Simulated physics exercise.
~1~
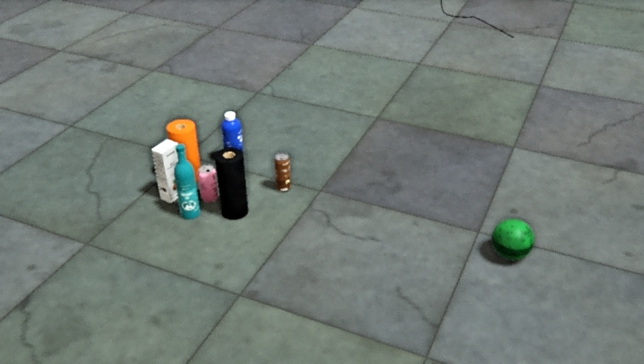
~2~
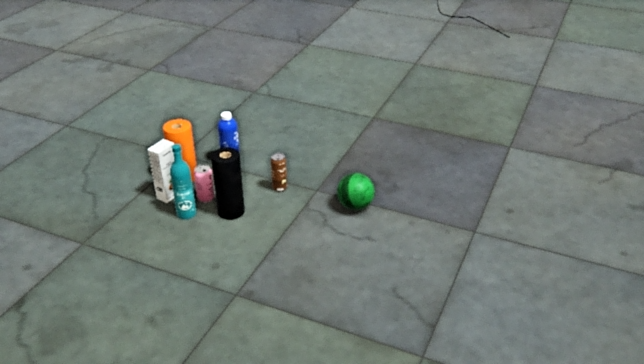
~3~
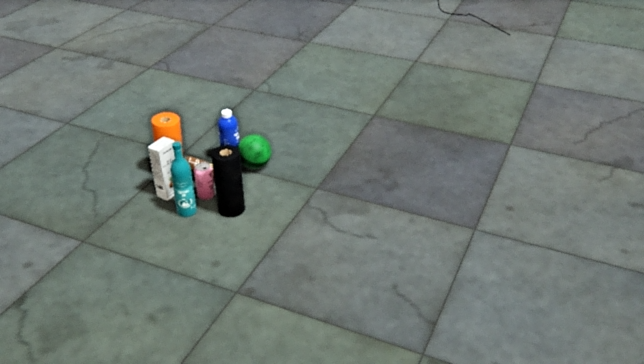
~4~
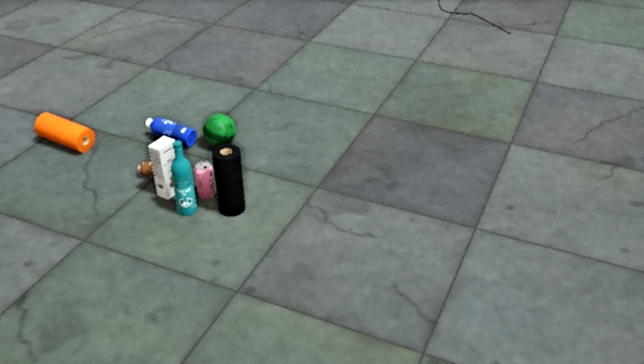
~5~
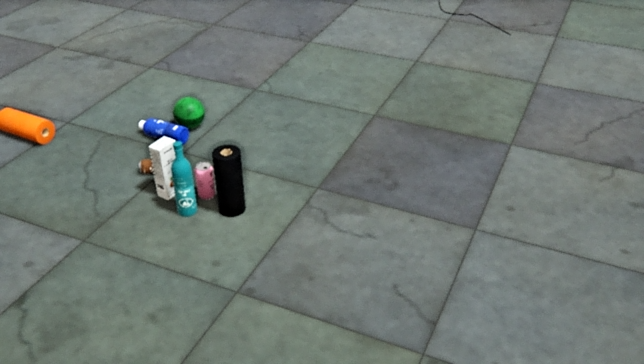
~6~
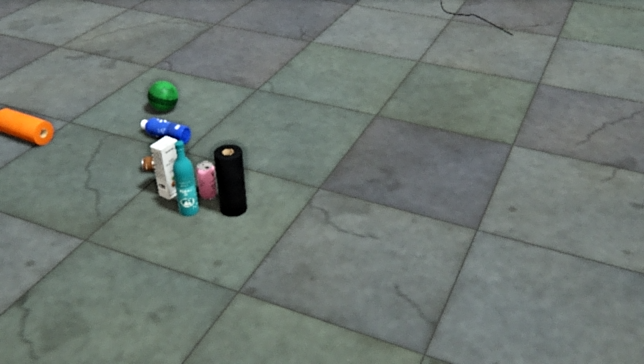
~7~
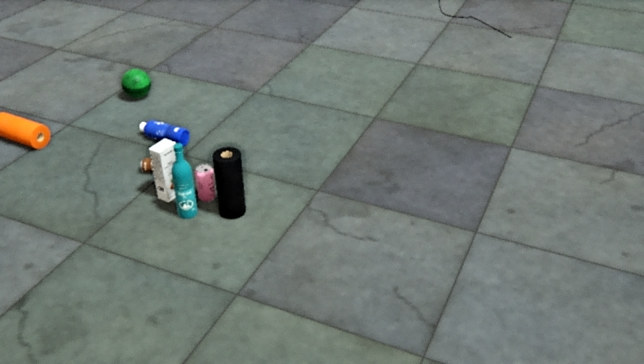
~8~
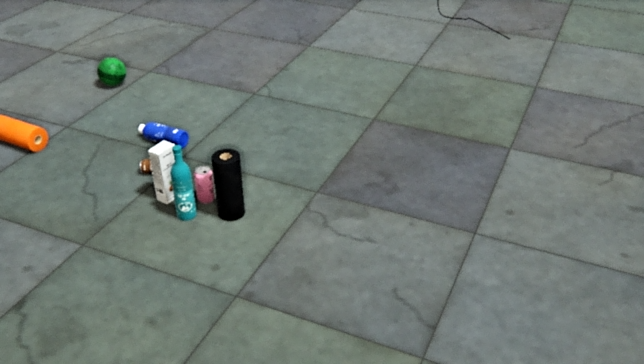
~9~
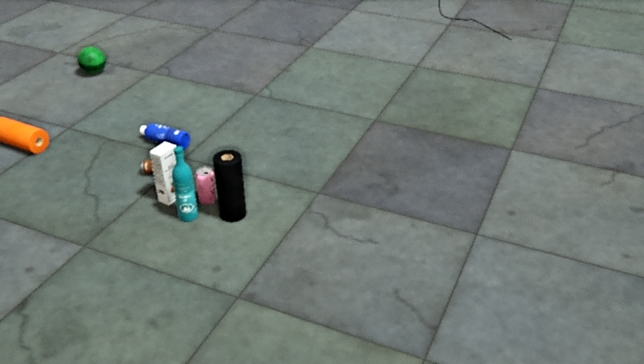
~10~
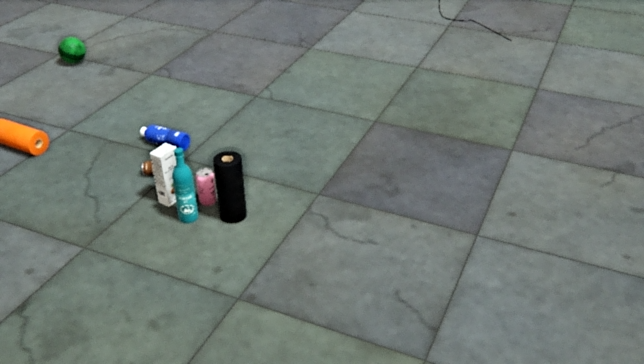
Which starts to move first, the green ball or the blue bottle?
The green ball moves first, rolling left across the tiles while the blue bottle is still standing in its place. The bottle only topples later, once the ball has reached the group.
